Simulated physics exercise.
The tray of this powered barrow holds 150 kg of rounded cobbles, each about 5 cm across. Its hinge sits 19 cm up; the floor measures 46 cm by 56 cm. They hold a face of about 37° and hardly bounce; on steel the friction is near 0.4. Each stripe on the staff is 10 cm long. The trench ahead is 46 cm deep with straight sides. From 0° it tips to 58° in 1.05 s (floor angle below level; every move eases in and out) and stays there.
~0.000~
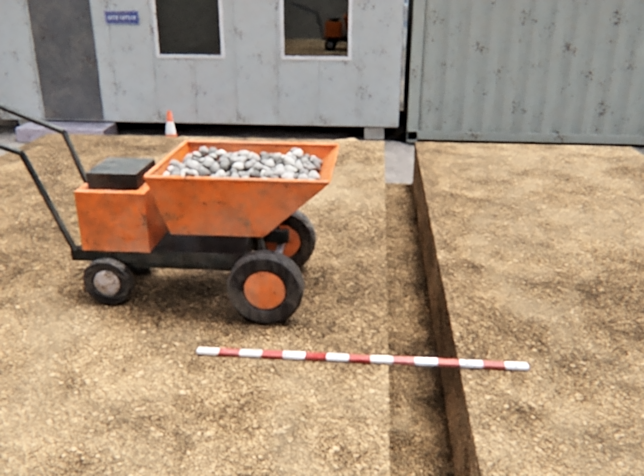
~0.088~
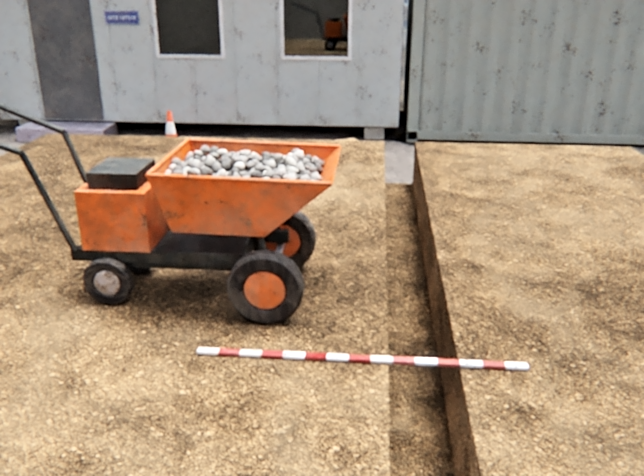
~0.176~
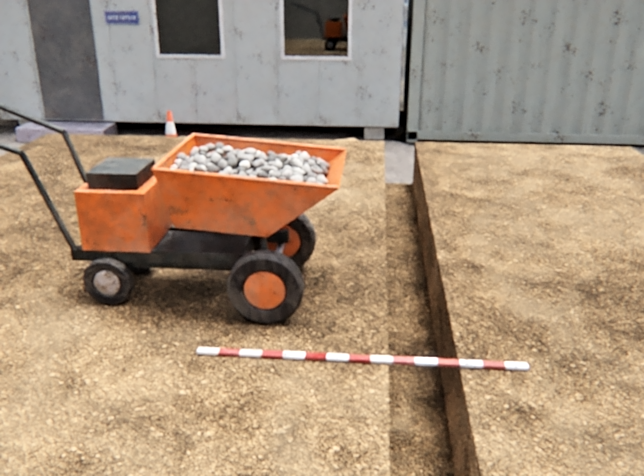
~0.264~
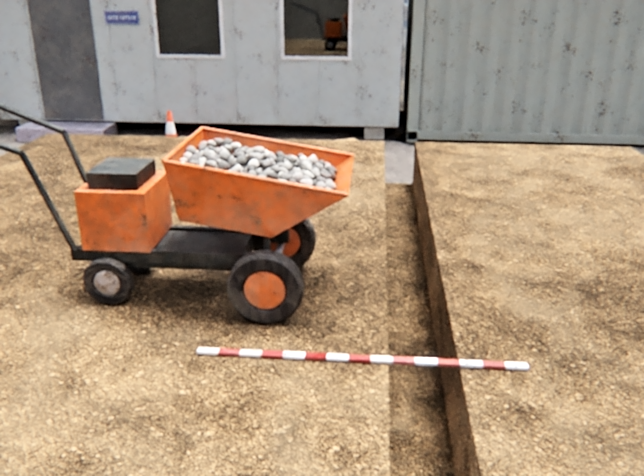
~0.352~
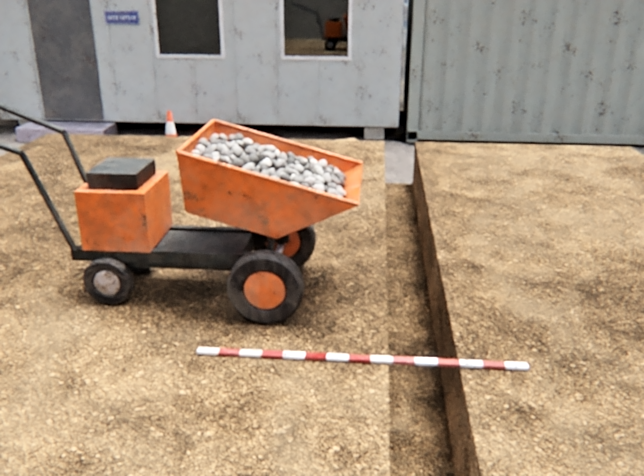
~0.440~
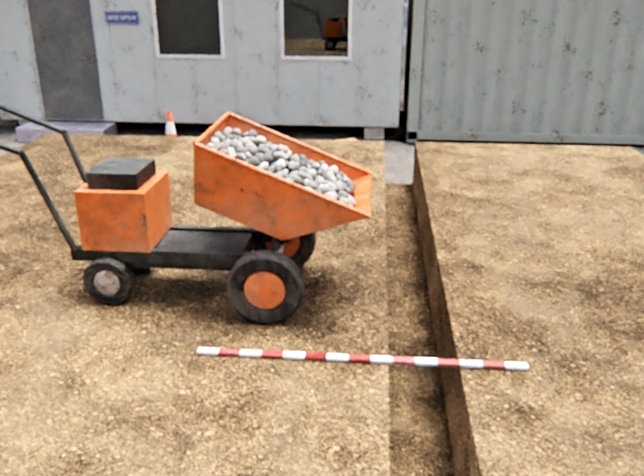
An orange powered barrow with a dark chassis stands at left on a gravelly yard, seen from its side and slightly above, its tray heaped with grey cobbles. Behind it are pale grey cabins and a small orange cone, while a red-and-white staff lies in front, reaching across a narrow trench. The tray tilts steadily forward to the right, its rear rising, as the camera stays still.
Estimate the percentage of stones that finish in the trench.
Close to 86 in a hundred.
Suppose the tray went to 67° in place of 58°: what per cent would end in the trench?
It would be near 90 per cent.
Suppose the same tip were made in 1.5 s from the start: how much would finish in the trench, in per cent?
It would be near 90 per cent.
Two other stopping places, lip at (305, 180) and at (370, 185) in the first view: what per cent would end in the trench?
First some 100, then 50 per cent.
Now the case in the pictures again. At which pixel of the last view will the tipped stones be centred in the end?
Their middle is at about (421, 351).
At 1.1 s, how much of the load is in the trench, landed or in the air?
Some 15 per cent.
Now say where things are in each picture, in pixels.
The tray is at 0°, its lip at (329, 183); the top of the load is at (255, 157), in the first frame.
The tray is at 1°, its lip at (331, 184); the top of the load is at (256, 157); the stones move at 0.2 m/s on average, in the second frame.
The tray is at 4°, its lip at (338, 188); the top of the load is at (219, 153); the stones move at 0.4 m/s on average, in the third frame.
The tray is at 9°, its lip at (347, 195); the top of the load is at (218, 148); the stones move at 0.5 m/s on average, in the fourth frame.
The tray is at 15°, its lip at (358, 205); the top of the load is at (221, 143); the stones move at 0.6 m/s on average, in the fifth frame.
Lip at (369, 216), floor tilted 22°, highest stones at (233, 137); the stones move at 0.7 m/s on average, in the sixth frame.
After 0.8 s the floor is at 49°; 100 % in the tray; the foremost stones are at (385, 244).
After 1.1 s the floor is at 58°; 83 % in the tray, 16 % in the trench; the foremost stones are at (442, 327).
After 1.5 s the floor is at 58°; 46 % in the tray, 42 % in the trench, 12 % past the trench; the foremost stones are at (526, 303).
After 3.5 s the floor is at 58°; 0 % in the tray, 86 % in the trench, 14 % past the trench; the foremost stones are at (587, 298).
